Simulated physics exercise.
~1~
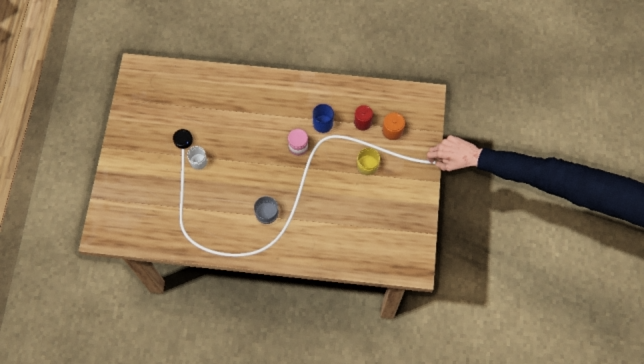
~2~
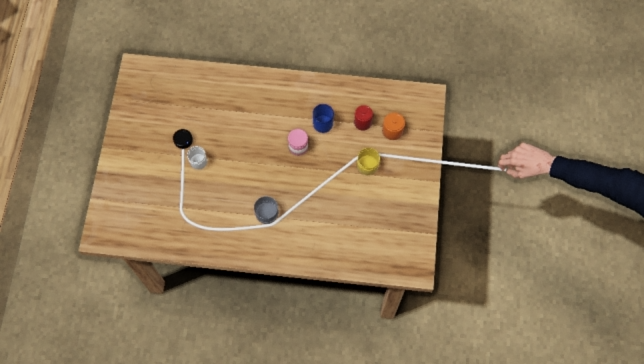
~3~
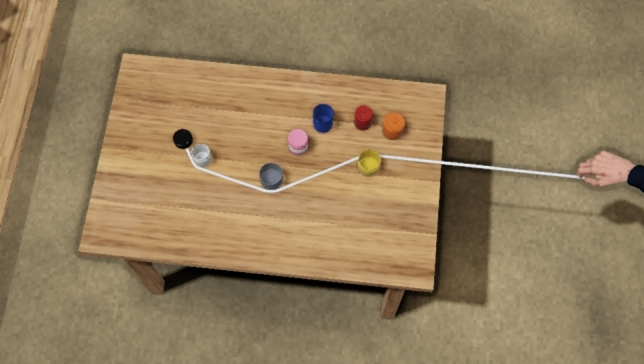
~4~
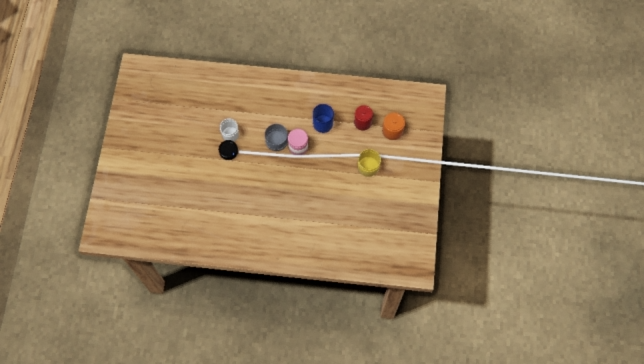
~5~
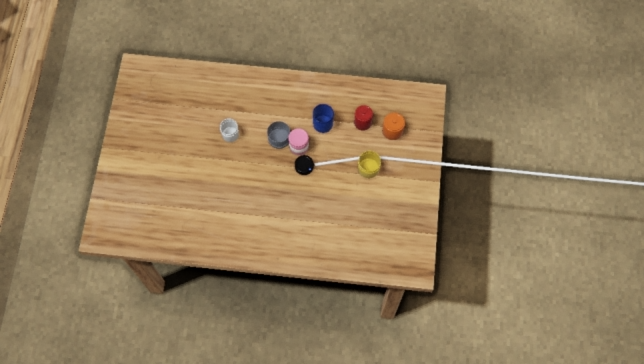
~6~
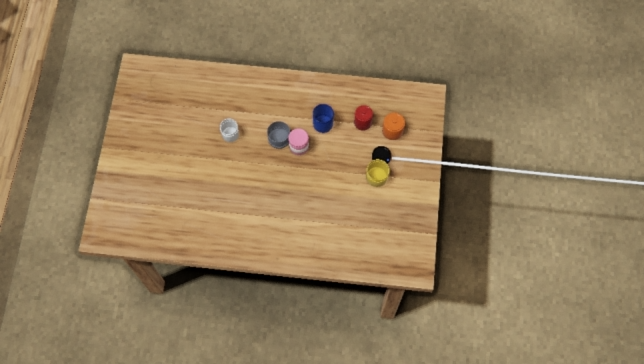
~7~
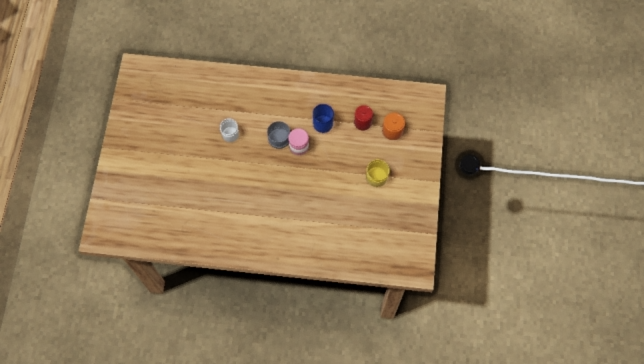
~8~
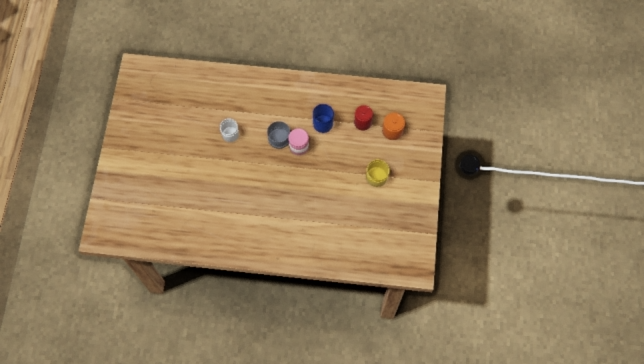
A wooden table stands on a brownish floor, seen from above. A black round adaptor sits at the left with a clear whitish cup beside it, a grey cup lower down, pink, blue, red and orange containers towards the upper right, and a yellow cup below them. A hand at the right pulls the adaptor's curving white lead, which tightens against the yellow and grey cups. The grey cup slides upward, then the whitish cup shifts up and right as the adaptor moves. The adaptor nudges the yellow cup slightly aside and leaves the right edge, ending beyond the table, with every container upright.
